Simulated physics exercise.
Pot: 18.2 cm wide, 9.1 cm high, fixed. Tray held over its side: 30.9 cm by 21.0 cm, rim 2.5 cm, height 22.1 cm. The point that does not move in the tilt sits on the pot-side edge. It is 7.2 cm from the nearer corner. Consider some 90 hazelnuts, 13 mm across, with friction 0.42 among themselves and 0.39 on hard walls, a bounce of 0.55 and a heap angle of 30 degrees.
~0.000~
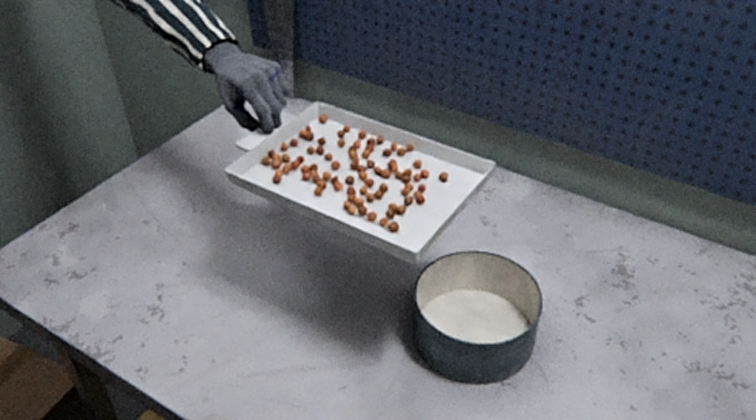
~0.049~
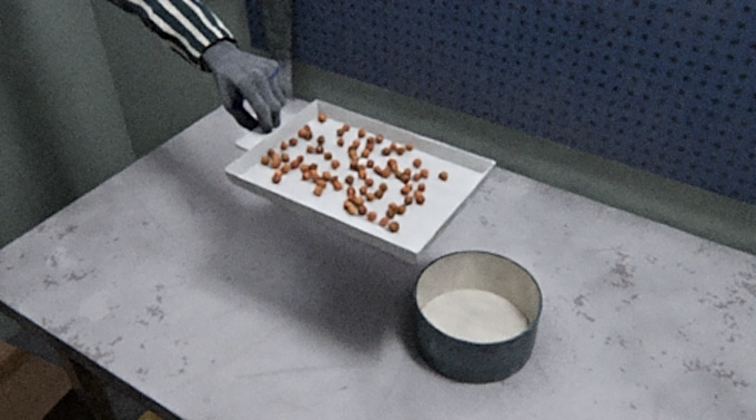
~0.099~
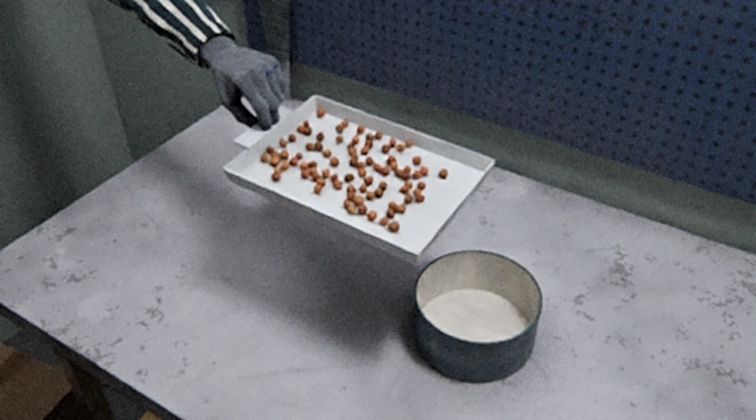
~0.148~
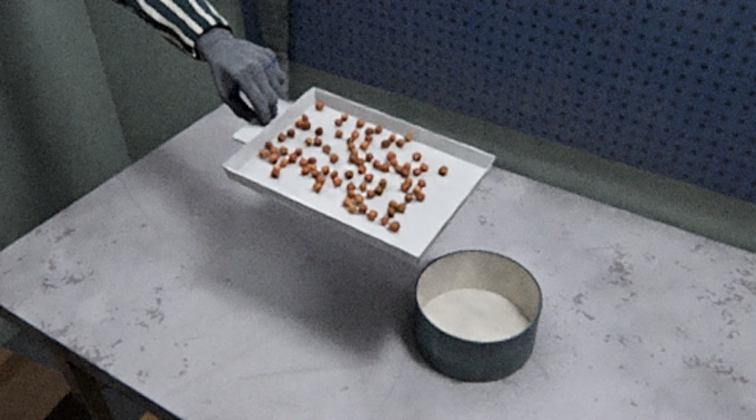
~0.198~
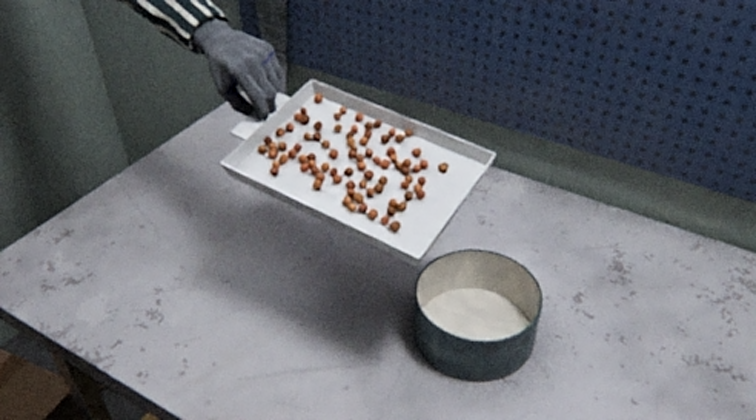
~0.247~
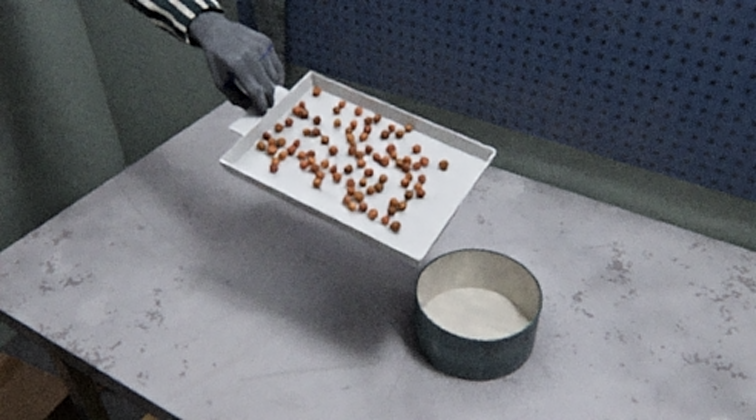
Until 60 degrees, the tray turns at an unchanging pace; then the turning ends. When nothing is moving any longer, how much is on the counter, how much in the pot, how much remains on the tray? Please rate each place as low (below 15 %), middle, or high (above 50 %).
Counter: Low, pot: Low, tray: High.
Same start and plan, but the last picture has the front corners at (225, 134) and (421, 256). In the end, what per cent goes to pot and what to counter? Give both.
Pot 5; counter 25.
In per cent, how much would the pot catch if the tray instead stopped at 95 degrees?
0 %.
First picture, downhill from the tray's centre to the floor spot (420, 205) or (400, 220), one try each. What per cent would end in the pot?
That would be close to 5 per cent, then close to 0 per cent.
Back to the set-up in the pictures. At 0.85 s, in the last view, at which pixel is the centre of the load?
The load's centre is near (376, 220) at that time.
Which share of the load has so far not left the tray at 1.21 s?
Close to 95 in a hundred.
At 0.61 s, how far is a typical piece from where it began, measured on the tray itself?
About 9 cm.
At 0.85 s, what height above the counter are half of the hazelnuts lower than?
The halfway line is at about 24 cm.
After 0.61 s, tilt 35 degrees; the tray holds 100 %, the pot 0 %.
After 0.85 s, tilt 51 degrees; the tray holds 100 %, the pot 0 %.
After 1.21 s, tilt 60 degrees; the tray holds 95 %, the pot 0 %.
At rest (2.0 s), counter 5 %, pot 0 %, tray 95 %.
